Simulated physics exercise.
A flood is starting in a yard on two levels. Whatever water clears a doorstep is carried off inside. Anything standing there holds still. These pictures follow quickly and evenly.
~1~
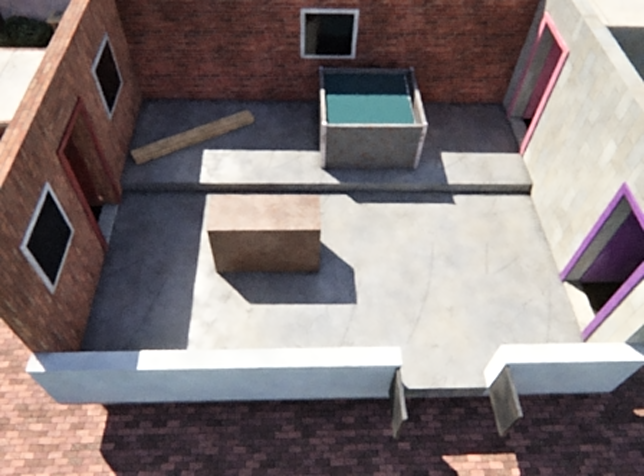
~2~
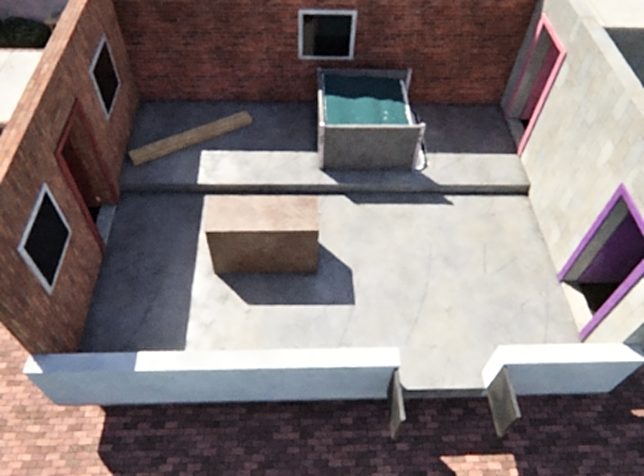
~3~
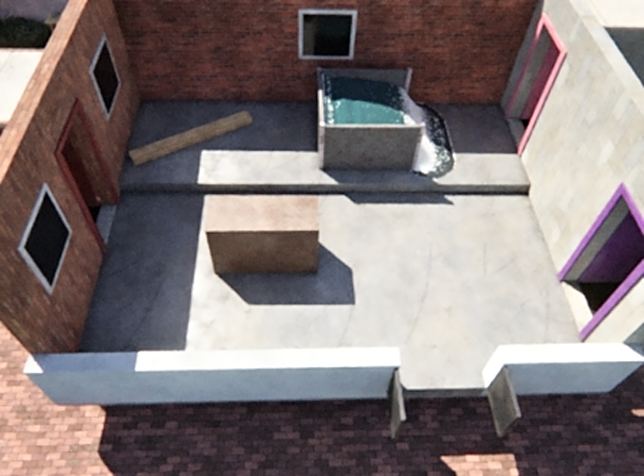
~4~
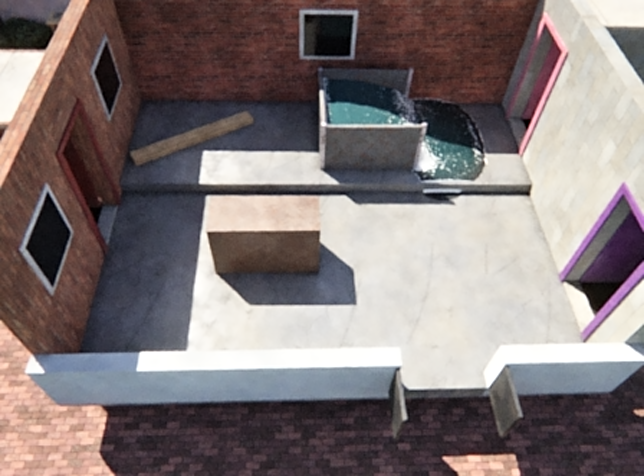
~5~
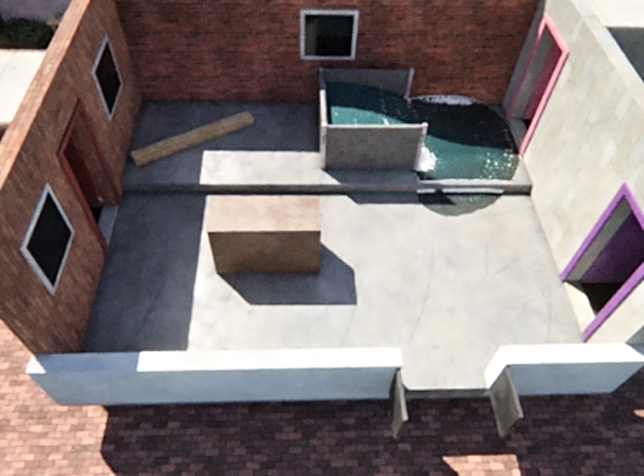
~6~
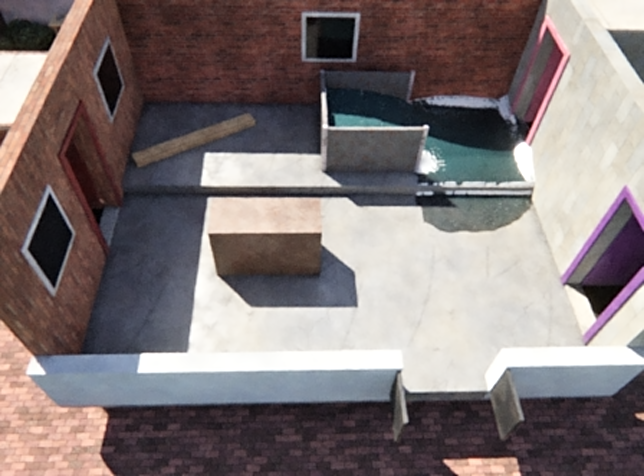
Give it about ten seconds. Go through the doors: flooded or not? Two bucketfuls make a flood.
In order: The pink door will count as flooded, the purple door will count as flooded, the red door will not count as flooded.
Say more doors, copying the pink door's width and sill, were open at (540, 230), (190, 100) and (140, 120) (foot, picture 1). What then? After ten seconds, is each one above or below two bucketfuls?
Above, below, below.
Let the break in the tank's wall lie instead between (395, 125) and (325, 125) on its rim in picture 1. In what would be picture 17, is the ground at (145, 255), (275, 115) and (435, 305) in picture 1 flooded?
So that's waterlogged for the first, left bare for the second and waterlogged for the third.
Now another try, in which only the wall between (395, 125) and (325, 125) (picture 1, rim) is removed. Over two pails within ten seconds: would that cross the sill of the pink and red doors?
Pink remains within limit and red tops the threshold.
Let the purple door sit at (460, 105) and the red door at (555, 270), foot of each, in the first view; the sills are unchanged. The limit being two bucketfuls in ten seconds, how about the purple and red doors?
The purple door overflows, and the red door overflows.
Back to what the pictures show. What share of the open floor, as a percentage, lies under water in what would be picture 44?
Close to 55 in a hundred, I think.
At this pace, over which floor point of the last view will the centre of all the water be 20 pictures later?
I'd point to (463, 207).
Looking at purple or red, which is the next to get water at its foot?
Answer: The purple one.
A moment on, water covers 20 % of the floor; the pink door far over two buckets in, the purple door wet at the sill, nothing in, the red door not reached.
Next, water covers 25 % of the floor; the pink door far over two buckets in, the purple door wet at the sill, nothing in, the red door not reached.
Then, water covers 35 % of the floor; the pink door far over two buckets in, the purple door under two buckets in, the red door not reached.
Later, water covers 55 % of the floor; the pink door far over two buckets in, the purple door over two buckets in, the red door not reached.
In the end, water covers 70 % of the floor; the pink door far over two buckets in, the purple door over two buckets in, the red door wet at the sill, nothing in.
